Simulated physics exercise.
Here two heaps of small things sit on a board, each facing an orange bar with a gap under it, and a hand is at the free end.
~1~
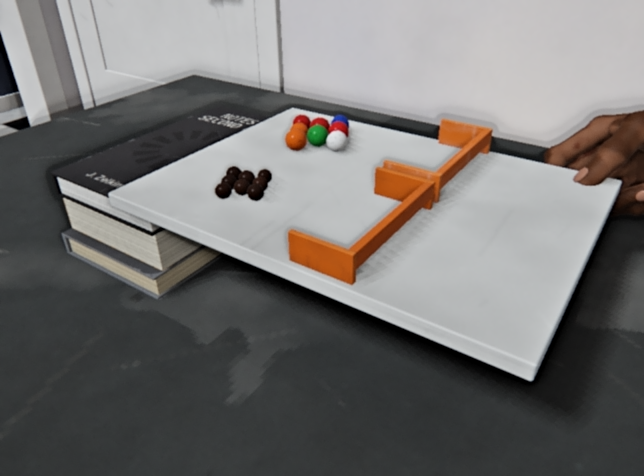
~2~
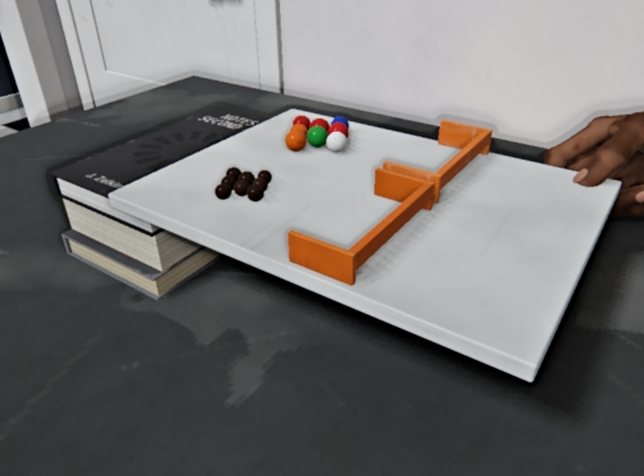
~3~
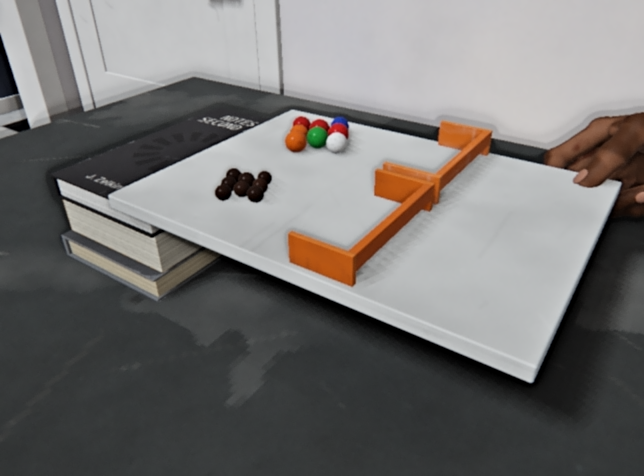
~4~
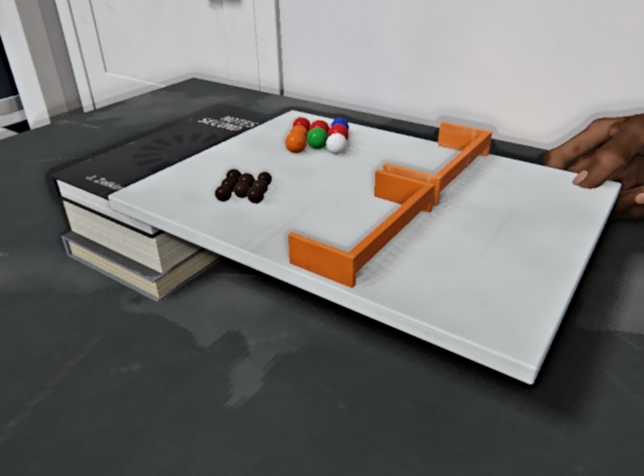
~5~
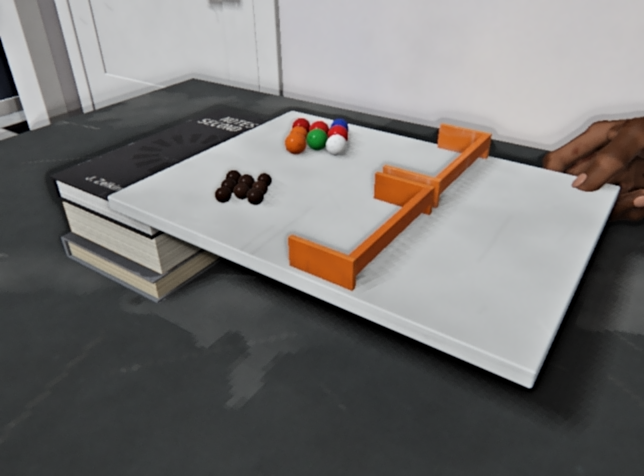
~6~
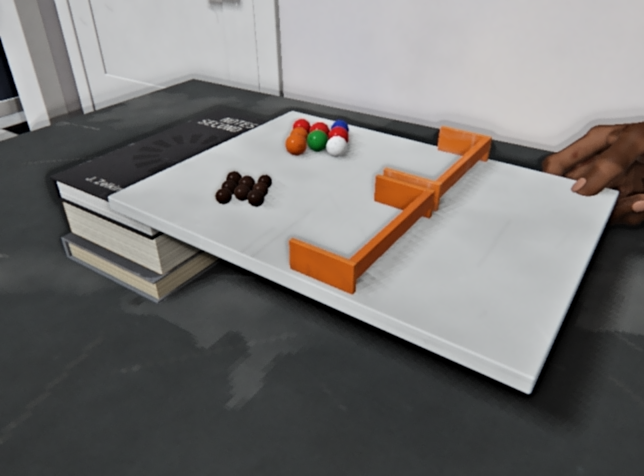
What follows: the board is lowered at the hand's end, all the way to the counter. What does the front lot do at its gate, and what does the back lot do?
In the end the front lot is going to get hung up; the back lot is going to get hung up.
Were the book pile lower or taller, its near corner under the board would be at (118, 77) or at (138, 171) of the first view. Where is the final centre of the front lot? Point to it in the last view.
One: About (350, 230). Two: About (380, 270).
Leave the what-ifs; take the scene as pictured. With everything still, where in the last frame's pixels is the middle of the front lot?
Its centre finishes near (385, 283).
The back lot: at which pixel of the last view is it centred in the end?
Centre at rest, last frame: Approx. (444, 213) px.
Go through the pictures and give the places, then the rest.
Held end of the board at (520, 354), level; book pile at (192, 158), about a quarter as high as the board is long; front lot at (242, 187), a few chocolate balls; back lot at (320, 128), a few gumballs; front gate at (394, 222), its slot lower than a piece; back gate at (464, 157), its slot lower than a piece, in the first frame.
Held end of the board at (520, 355), level; back lot at (320, 129), in the second frame.
Held end of the board at (520, 356), level; front lot at (242, 189), in the third frame.
Held end of the board at (520, 357), level; back lot at (320, 130), in the fourth frame.
Held end of the board at (519, 361), level; front lot at (242, 191), in the fifth frame.
Held end of the board at (518, 367), down by 1°; book pile at (192, 162); front lot at (242, 193), not moving; back lot at (318, 141), not moving; front gate at (394, 231); back gate at (464, 165), in the sixth frame.
Then, 0.51 s past the last view, board sloping at 11°; front lot on its way down; back lot on its way down.
Then, 0.95 s past the last view, board resting at 16°; front lot has reached its gate; back lot has reached its gate.
Then, 1.34 s past the last view, board resting at 17°; front lot has reached its gate; back lot has reached its gate.
Finally, board resting at 17°; front lot gathered behind its gate; back lot gathered behind its gate.
